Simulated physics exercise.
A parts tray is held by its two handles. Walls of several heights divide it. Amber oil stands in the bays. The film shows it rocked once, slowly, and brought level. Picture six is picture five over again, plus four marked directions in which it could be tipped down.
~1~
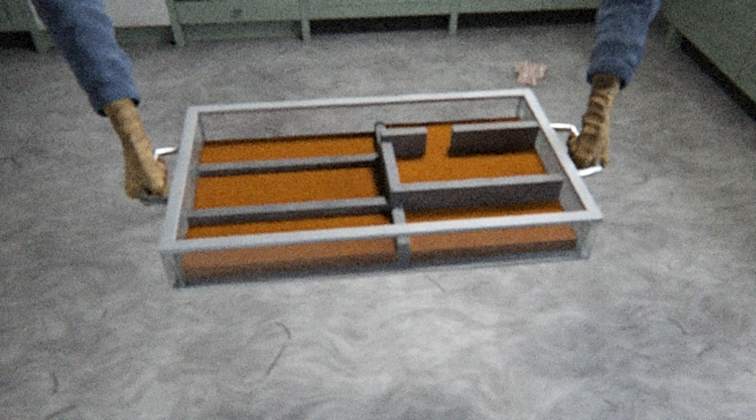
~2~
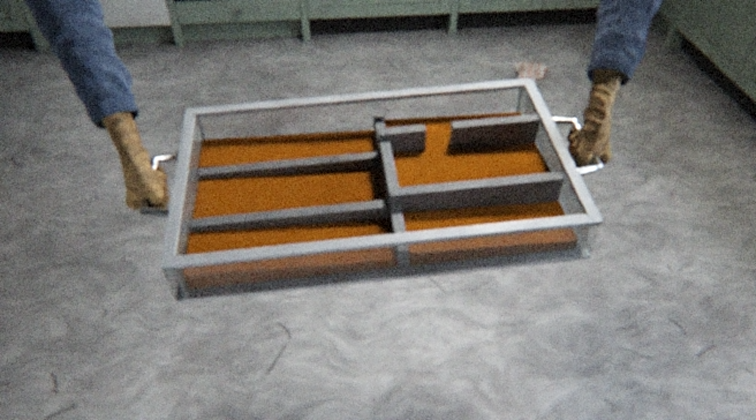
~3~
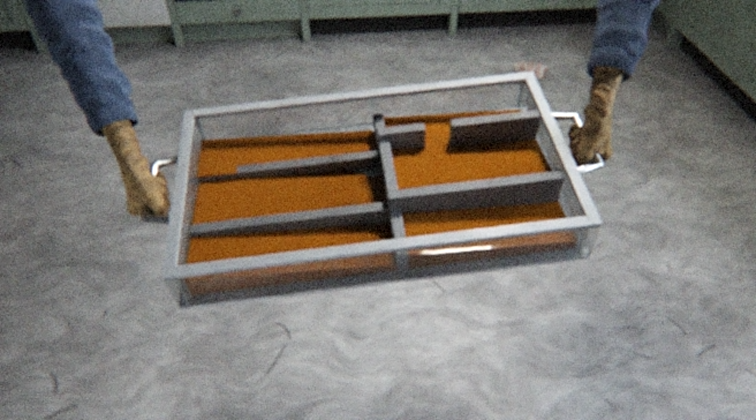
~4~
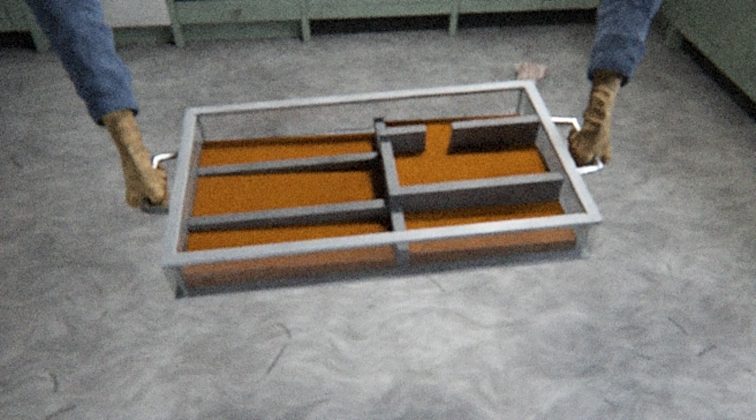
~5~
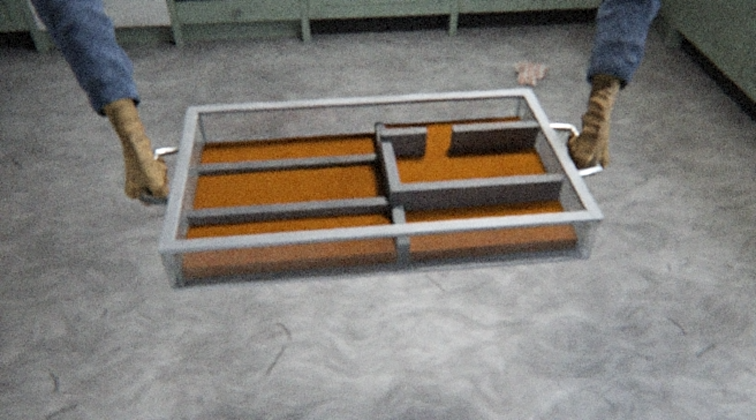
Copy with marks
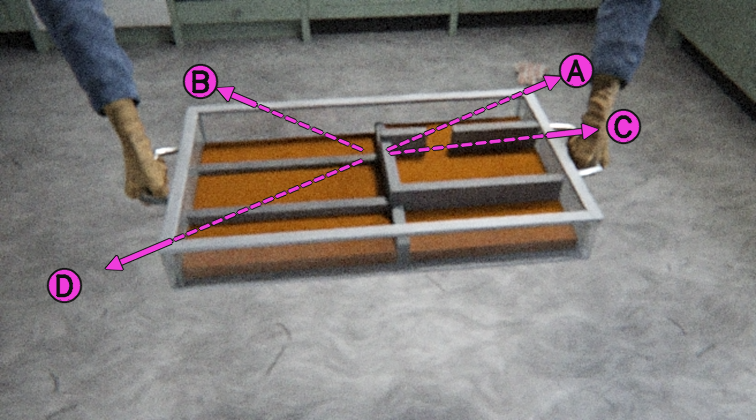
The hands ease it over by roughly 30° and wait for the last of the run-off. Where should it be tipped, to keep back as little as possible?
It is B.
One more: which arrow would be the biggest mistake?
The answer is C.
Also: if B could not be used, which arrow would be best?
D.
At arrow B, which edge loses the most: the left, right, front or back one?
The left rim.
In magenta, A ends at (555, 79); B ends at (222, 90); C ends at (592, 130); D ends at (111, 266).
If A is chosen, about 37 % stays in the tray, the largest part in the centre right bay.
If B is chosen, about 22 % stays in the tray, the largest part in the back left bay.
If C is chosen, about 47 % stays in the tray, the largest part in the centre right bay.
If D is chosen, about 29 % stays in the tray, the largest part in the front left bay.
